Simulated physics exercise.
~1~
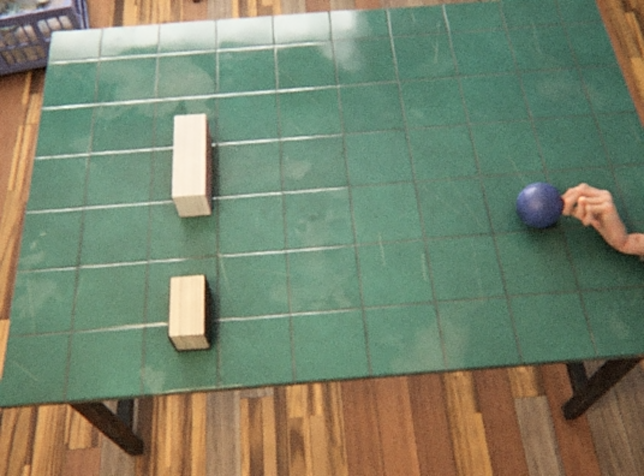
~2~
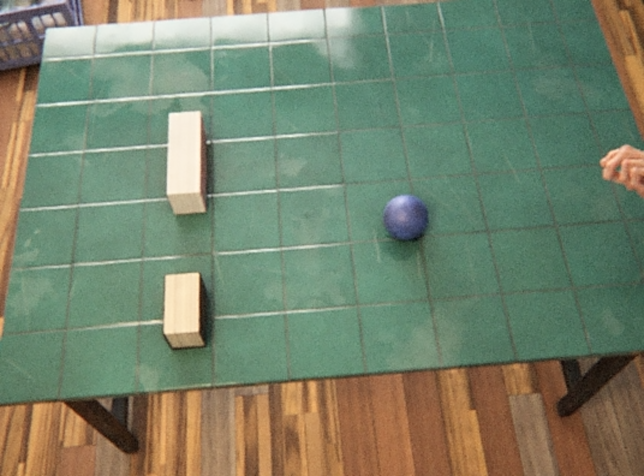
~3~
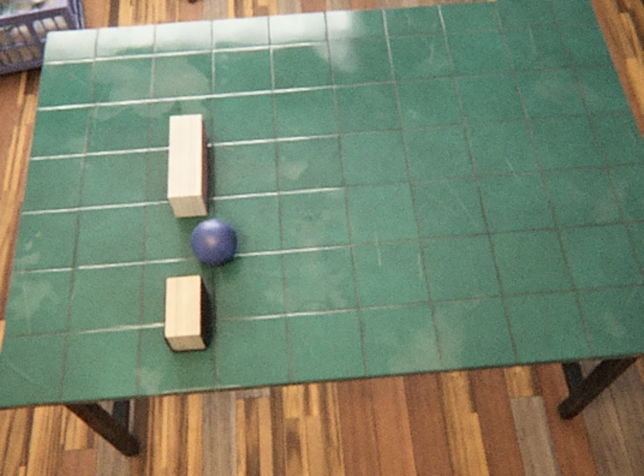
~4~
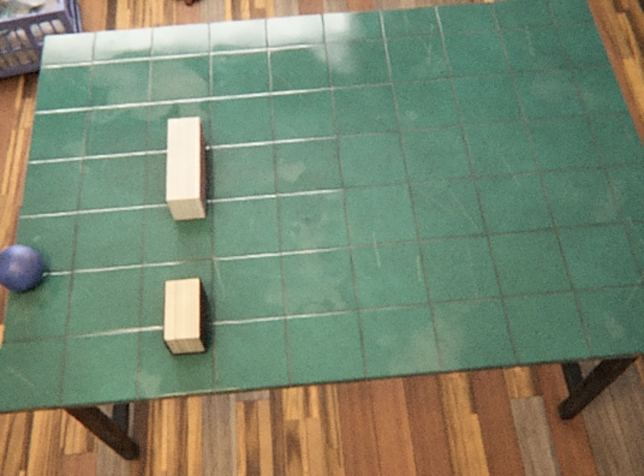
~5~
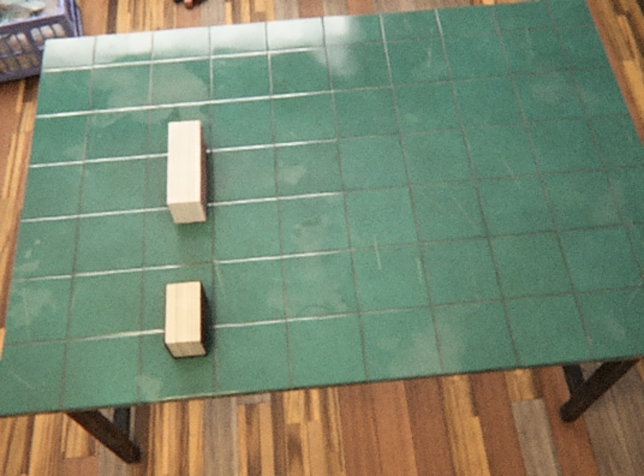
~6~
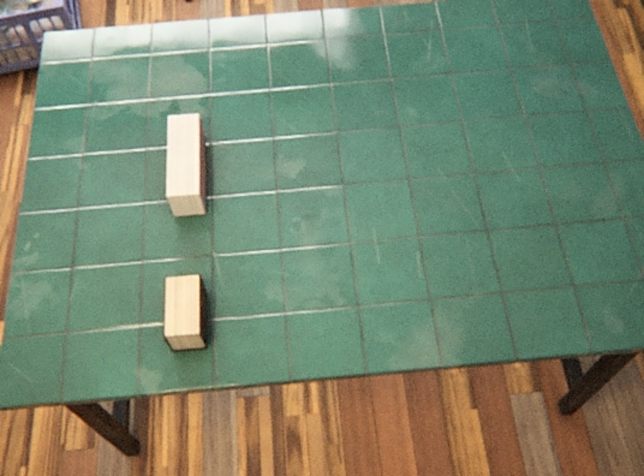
A blue ball, let go by a hand at the right of a green tabletop, rolled left and passed through the gap between two pale blocks, reached the table's left edge, and then was gone from view, leaving the blocks where they stood.
